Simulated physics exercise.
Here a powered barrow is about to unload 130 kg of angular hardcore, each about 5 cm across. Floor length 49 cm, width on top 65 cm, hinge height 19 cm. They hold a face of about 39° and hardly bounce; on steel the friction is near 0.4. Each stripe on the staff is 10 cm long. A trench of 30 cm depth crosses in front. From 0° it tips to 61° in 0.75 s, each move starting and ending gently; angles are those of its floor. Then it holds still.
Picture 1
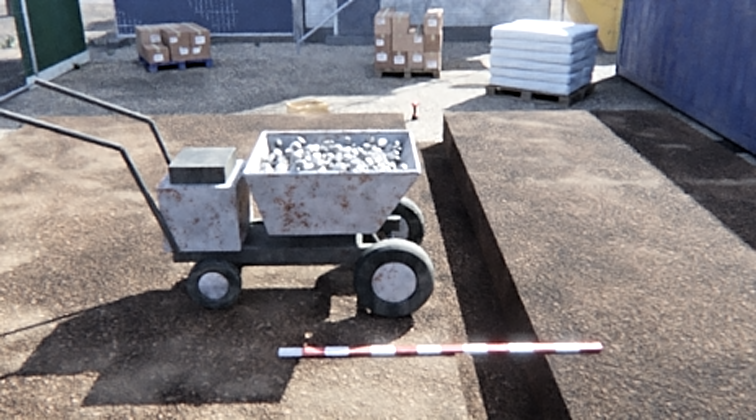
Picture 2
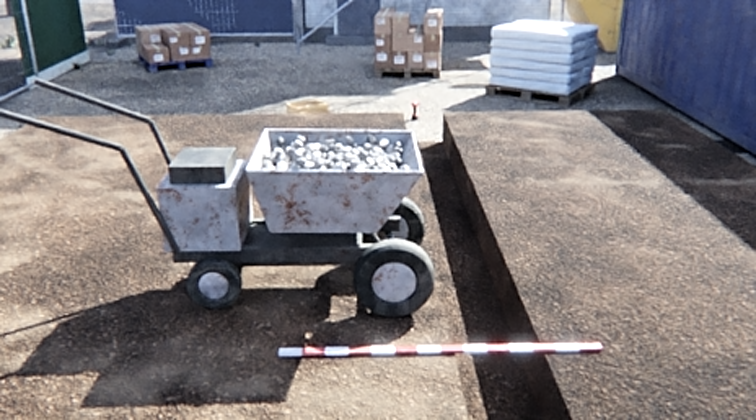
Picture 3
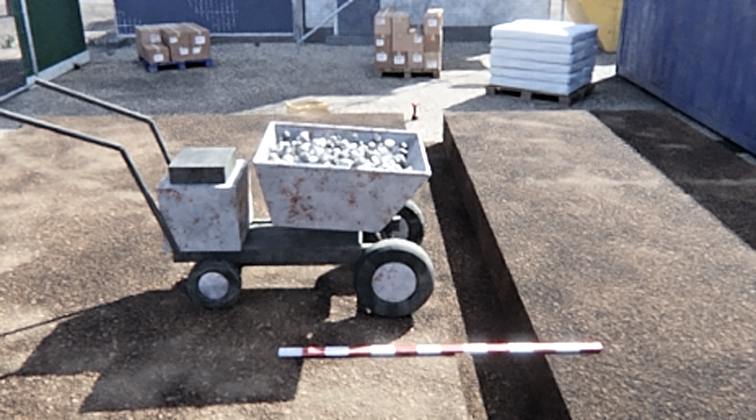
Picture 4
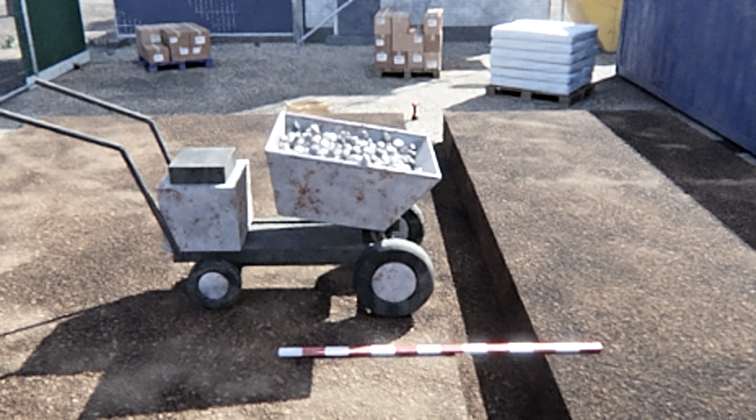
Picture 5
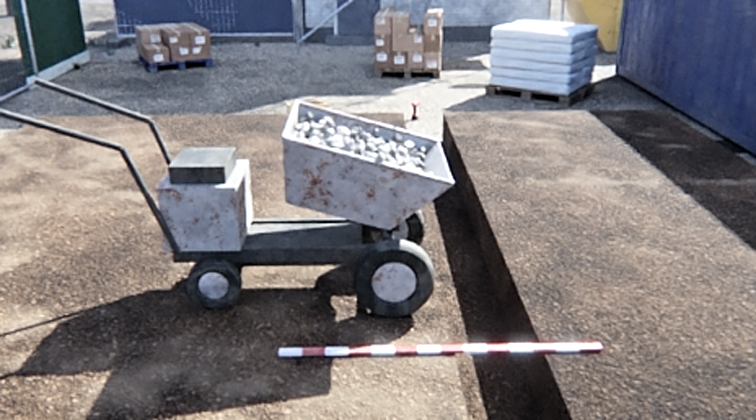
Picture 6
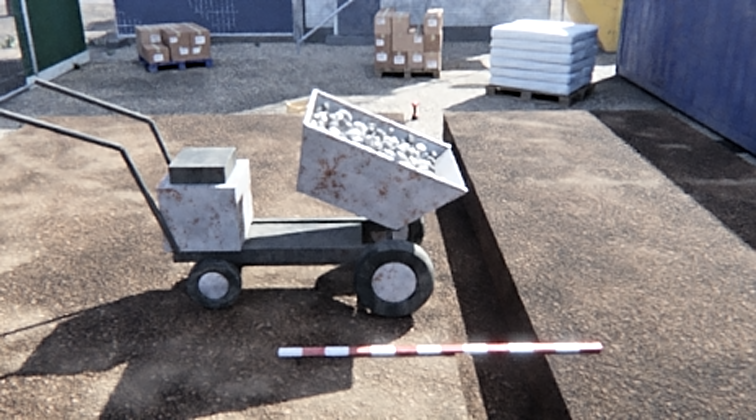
In a sunlit yard of brown, gritty ground, seen from the side and slightly above by a still camera, boxes on pallets, a white stack and a blue wall stand behind. A grey, rust-marked powered barrow full of pale stones sits left of a dark trench, a red-and-white staff lying in front. Its tray tilts gradually towards the right, the left end rising, while the wheels stay put.
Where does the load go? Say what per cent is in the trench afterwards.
About 9 per cent.
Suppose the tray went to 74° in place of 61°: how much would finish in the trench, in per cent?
Then about 30 per cent.
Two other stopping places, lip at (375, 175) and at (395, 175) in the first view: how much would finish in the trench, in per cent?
About 30 and 20 per cent.
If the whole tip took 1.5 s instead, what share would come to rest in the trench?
It would be near 10 per cent.
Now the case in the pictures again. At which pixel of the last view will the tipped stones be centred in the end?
Near (548, 279).
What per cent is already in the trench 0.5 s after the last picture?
About 5 per cent by then.
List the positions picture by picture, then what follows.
The first picture shows lip at (420, 173), floor tilted 0°, highest stones at (336, 148).
In the second picture, the tray is at 1°, its lip at (422, 173); the top of the load is at (324, 149).
The third picture shows lip at (430, 175), floor tilted 5°, highest stones at (306, 144).
In the fourth picture, the tray is at 10°, its lip at (440, 178); the top of the load is at (309, 137).
In the fifth picture, the tray is at 17°, its lip at (453, 184); the top of the load is at (312, 128).
In the sixth picture, the tray is at 24°, its lip at (466, 191); the top of the load is at (325, 118).
Then, 0.2 s after the last picture the floor is at 51°, 100 % in the tray; the foremost stones are at (478, 209).
Then, 0.5 s after the last picture the floor is at 61°, 92 % in the tray, 3 % in the trench, 5 % past the trench; the foremost stones are at (556, 275).
Then, 0.9 s after the last picture the floor is at 61°, 69 % in the tray, 3 % in the trench, 28 % past the trench; the foremost stones are at (642, 284).
Then, 2.8 s after the last picture the floor is at 61°, 62 % in the tray, 9 % in the trench, 29 % past the trench; the foremost stones are at (698, 280).
